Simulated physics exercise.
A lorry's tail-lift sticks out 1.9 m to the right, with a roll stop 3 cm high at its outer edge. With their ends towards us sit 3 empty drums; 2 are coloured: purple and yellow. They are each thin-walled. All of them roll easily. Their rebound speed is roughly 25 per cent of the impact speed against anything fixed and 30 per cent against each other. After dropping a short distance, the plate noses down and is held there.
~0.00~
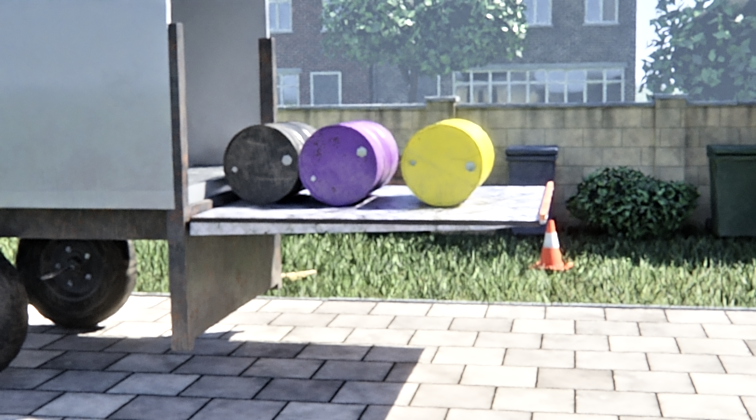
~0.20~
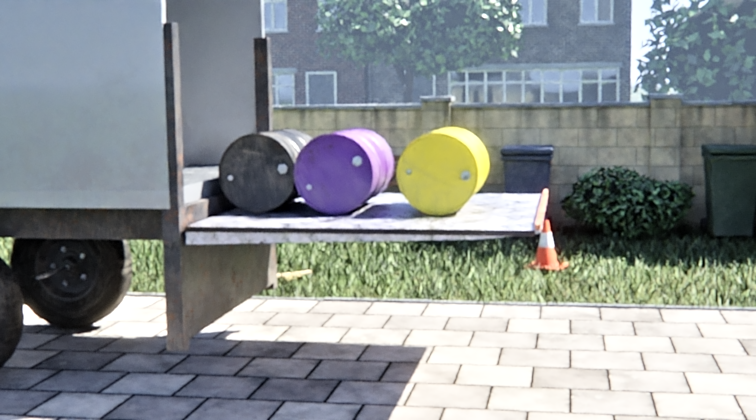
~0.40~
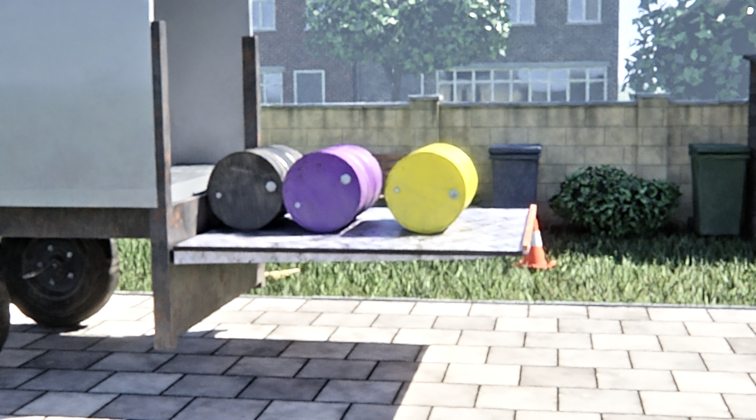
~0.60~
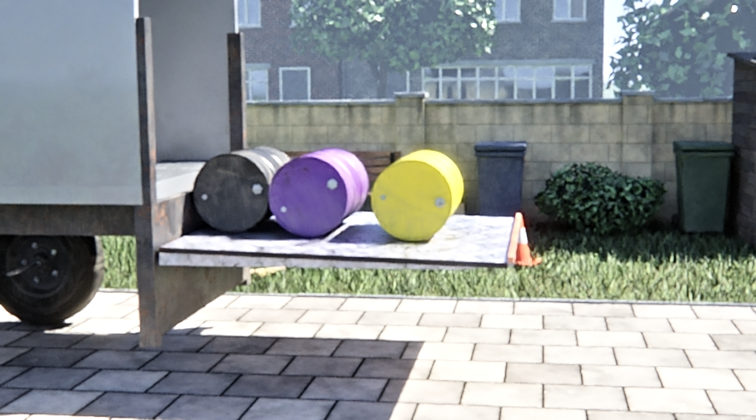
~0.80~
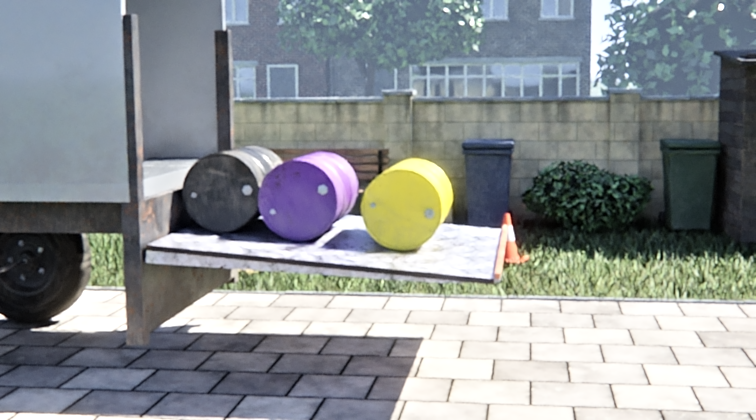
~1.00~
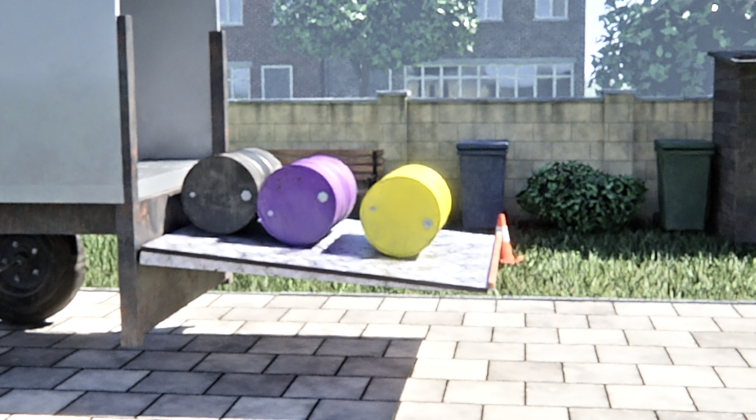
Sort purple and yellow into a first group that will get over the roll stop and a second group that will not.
Purple: First group; yellow: First group.
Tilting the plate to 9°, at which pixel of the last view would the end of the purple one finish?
It would finish close to (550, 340) in the last picture.
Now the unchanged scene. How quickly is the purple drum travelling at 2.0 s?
Close to 0.6 m/s at that moment.
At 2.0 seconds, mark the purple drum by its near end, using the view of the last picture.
Around pixel (365, 212).
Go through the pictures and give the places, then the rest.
In the first frame, purple (338, 165), yellow (442, 165); plate level; stop at (543, 217); 3 of the 3 make up the bottom layer on the plate.
In the second frame, purple (334, 174), yellow (437, 174); plate level.
In the third frame, purple (322, 192), yellow (426, 193); plate level.
In the fourth frame, purple (308, 197), yellow (412, 200); plate tilted 2°; stop at (511, 260).
In the fifth frame, purple (298, 201), yellow (401, 210); plate tilted 5°.
In the sixth frame, purple (297, 205), yellow (400, 216); plate tilted 6°; stop at (491, 285).
By 2.0 s, purple is on the plate, 75 cm from the stop, rolling right; yellow is on the plate, 15 cm from the stop, rolling right; 0 gone from the plate.
By 3.3 s, purple is over the stop and falling; yellow is on the ground; 2 gone from the plate.
Finally (6.7 s), purple is on the ground; yellow is on the ground; 3 gone from the plate.
